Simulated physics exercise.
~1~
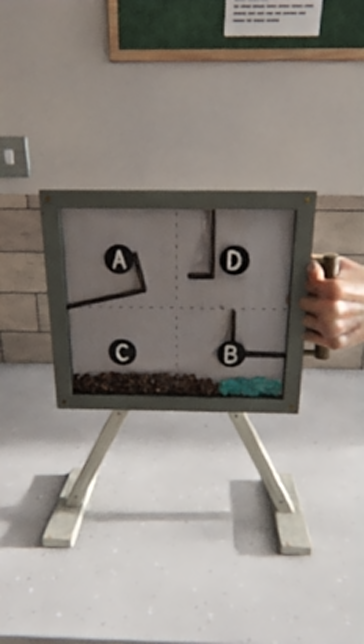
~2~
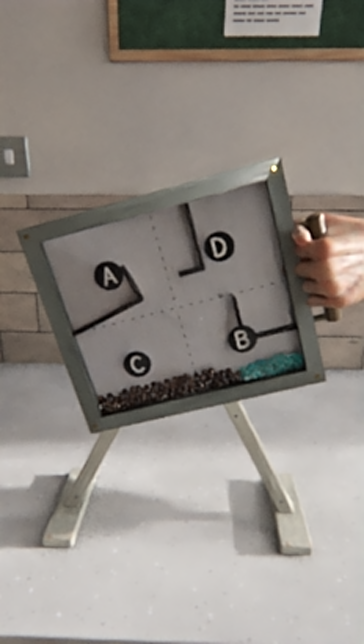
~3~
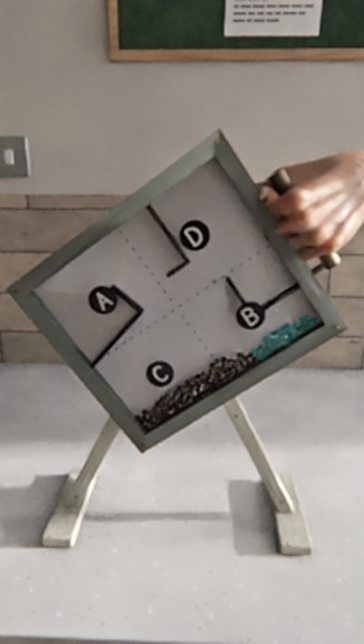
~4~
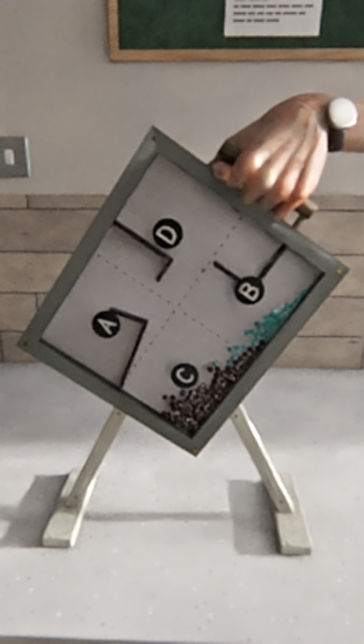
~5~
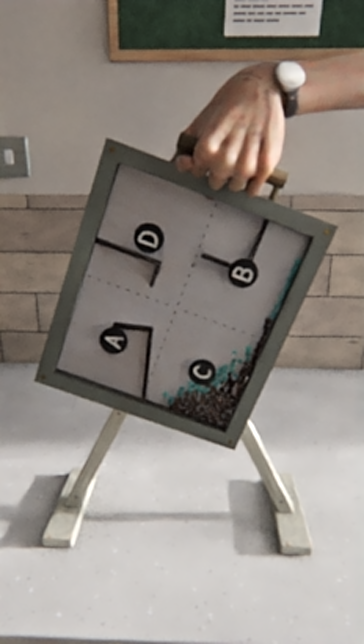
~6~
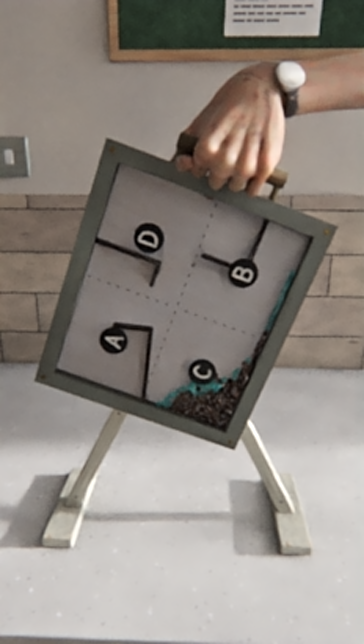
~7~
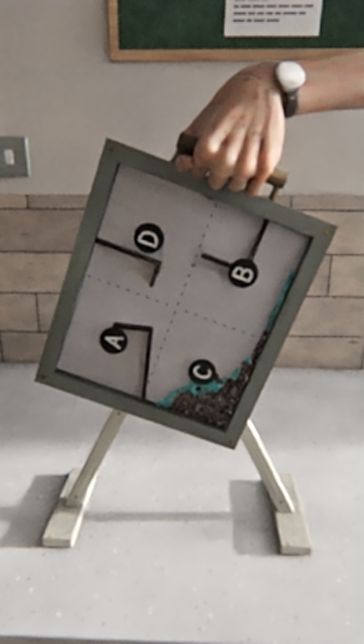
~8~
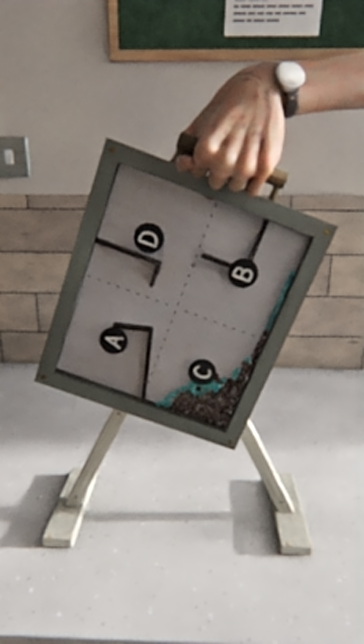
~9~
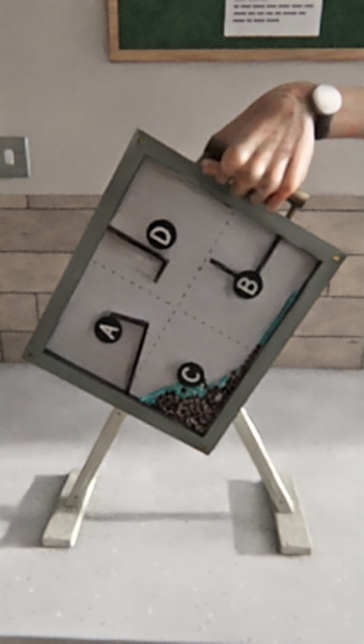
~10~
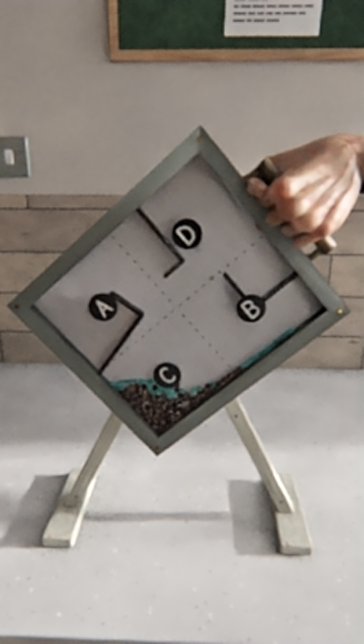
A hand turned a square, clear-faced box anticlockwise on its stand, sending dark and turquoise beads sliding toward the corner by C, then paused and swung it partway back, leaving the box tilted with most beads heaped in C and some turquoise trailing toward B.
